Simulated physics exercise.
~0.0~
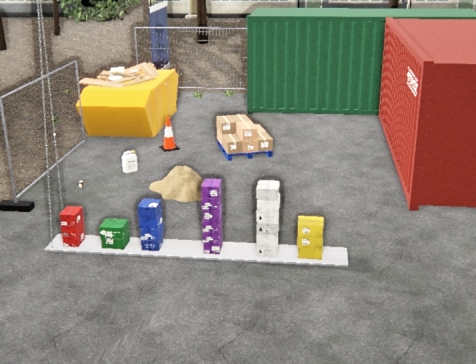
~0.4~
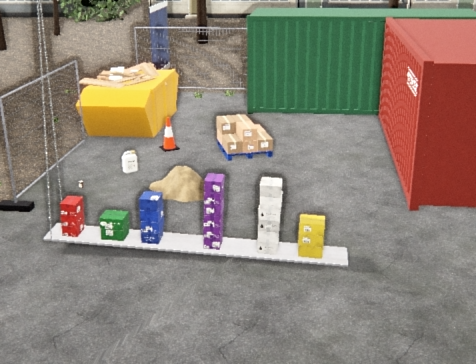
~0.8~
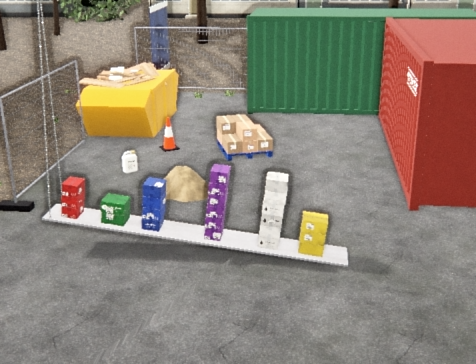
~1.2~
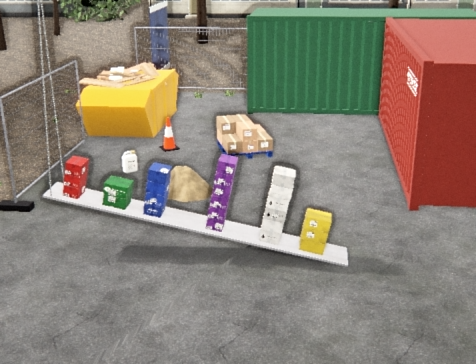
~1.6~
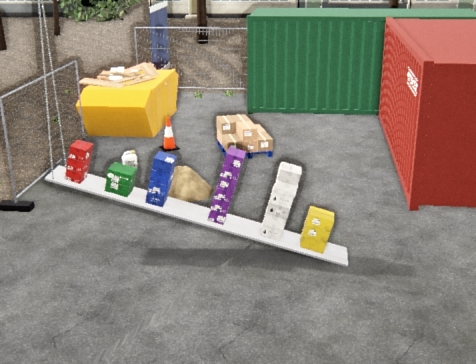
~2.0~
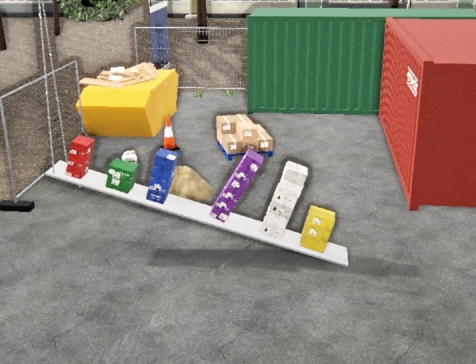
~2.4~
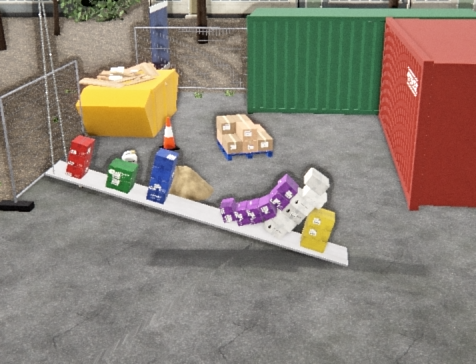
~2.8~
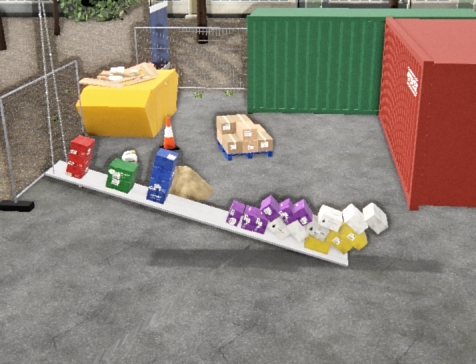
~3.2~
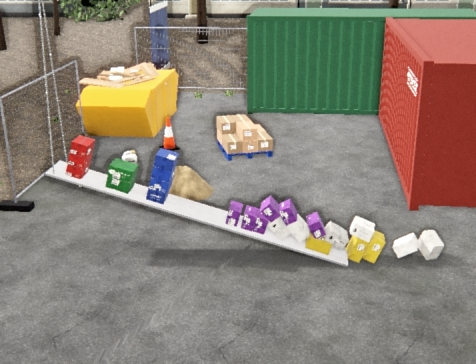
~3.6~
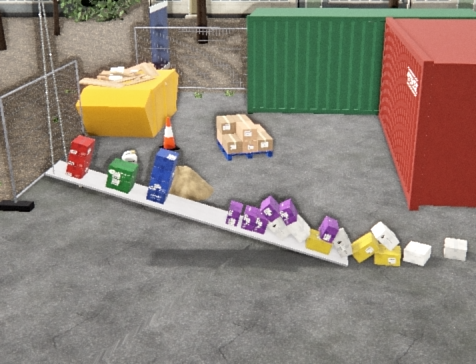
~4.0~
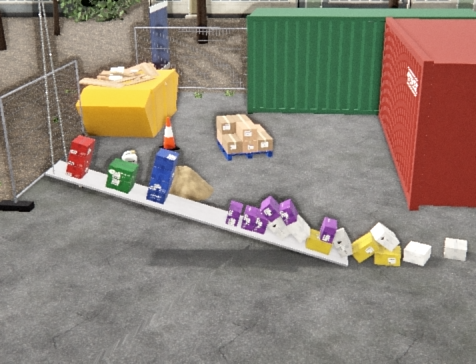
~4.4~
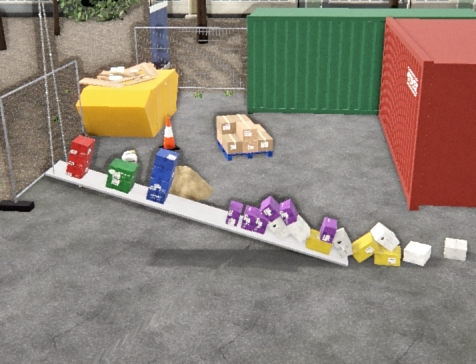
A white deck tilting up at its left end, purple, white and yellow parcel stacks toppling rightward while red, green and blue stay standing.
